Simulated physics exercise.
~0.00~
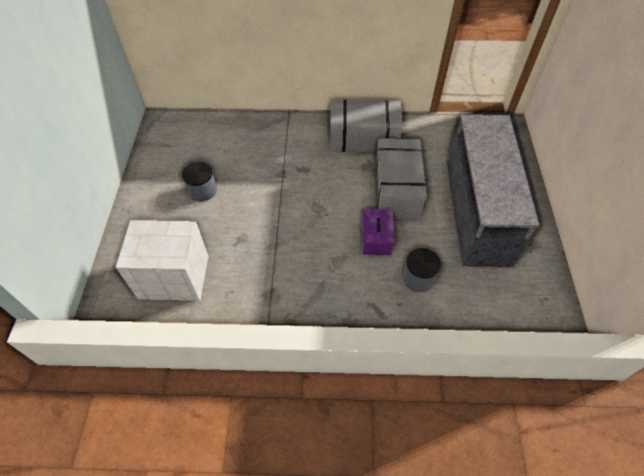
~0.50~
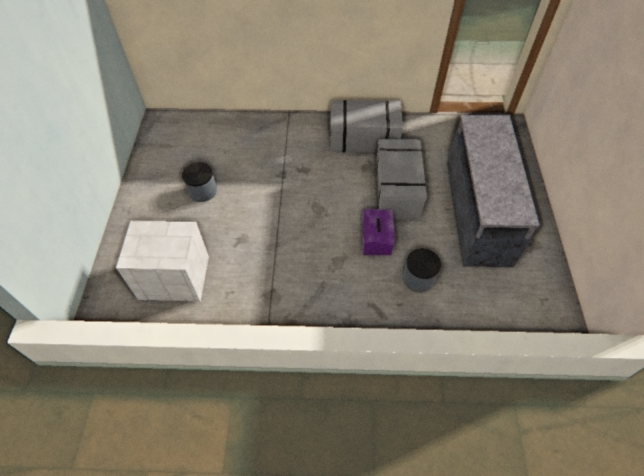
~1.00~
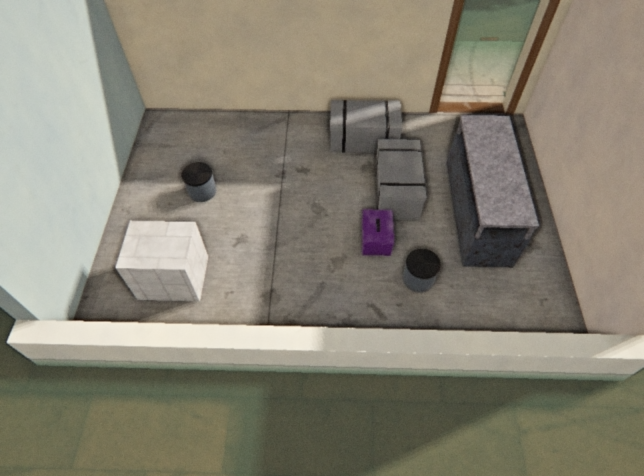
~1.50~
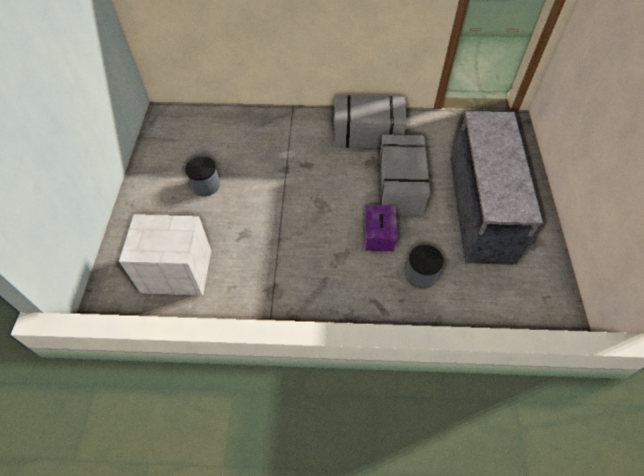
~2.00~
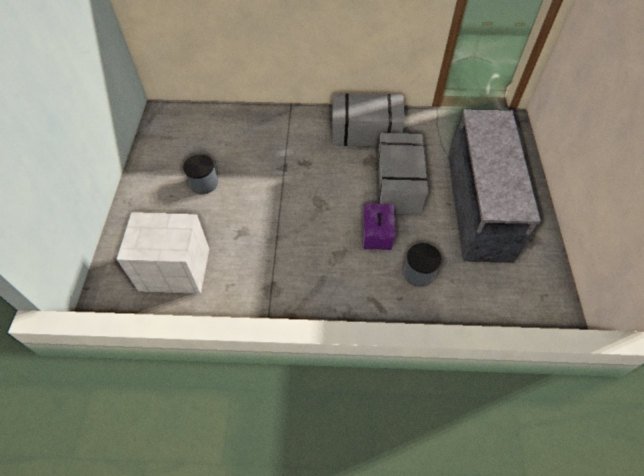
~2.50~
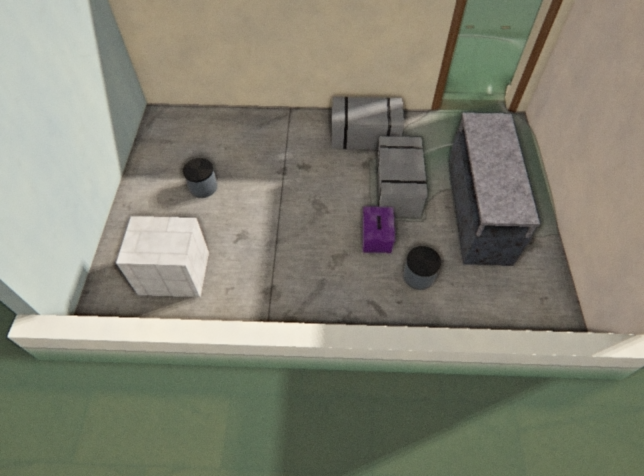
Murky green water spread over the tiled floor outside a small room and showed through the doorway, then crept in around the gray block at right, while the purple tote and everything else stayed put.
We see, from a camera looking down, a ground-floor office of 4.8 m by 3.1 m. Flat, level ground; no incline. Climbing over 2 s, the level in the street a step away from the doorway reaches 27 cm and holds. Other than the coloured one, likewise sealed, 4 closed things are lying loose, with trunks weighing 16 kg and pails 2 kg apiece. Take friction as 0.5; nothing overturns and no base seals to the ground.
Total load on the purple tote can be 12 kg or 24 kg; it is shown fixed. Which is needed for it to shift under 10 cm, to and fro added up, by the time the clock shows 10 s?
For it, the lower weight is enough.
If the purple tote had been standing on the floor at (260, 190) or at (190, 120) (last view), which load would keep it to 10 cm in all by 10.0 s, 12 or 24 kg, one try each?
Going in order: Heavier weight required, neither weight works.
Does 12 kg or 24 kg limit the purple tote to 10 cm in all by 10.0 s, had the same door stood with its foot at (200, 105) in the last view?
That way, only the big mass suffices.
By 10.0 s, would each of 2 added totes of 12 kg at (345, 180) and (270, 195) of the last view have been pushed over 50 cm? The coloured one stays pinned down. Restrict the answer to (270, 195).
For that spot the answer is smaller than that.
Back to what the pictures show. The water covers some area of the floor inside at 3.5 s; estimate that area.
Around 6.0 m2 of it.
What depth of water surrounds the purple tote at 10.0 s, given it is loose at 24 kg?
Around 8 cm.
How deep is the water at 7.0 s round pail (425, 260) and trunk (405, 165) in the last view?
Depths: Near 10 cm, then near 8 cm.
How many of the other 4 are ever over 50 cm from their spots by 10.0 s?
Result: 4.
After 3.5 s the purple tote would be 2 cm from its start with 12 kg and 1 cm from its start with 24 kg; 2 cm of water round it then.
After 4.5 s the purple tote would be 2 cm from its start with 12 kg and 1 cm from its start with 24 kg; 3 cm of water round it then.
After 7.0 s the purple tote would be 2 cm from its start with 12 kg and 1 cm from its start with 24 kg; 7 cm of water round it then.
After 10.0 s the purple tote would be 3 cm from its start with 12 kg and 1 cm from its start with 24 kg; 8 cm of water round it then.
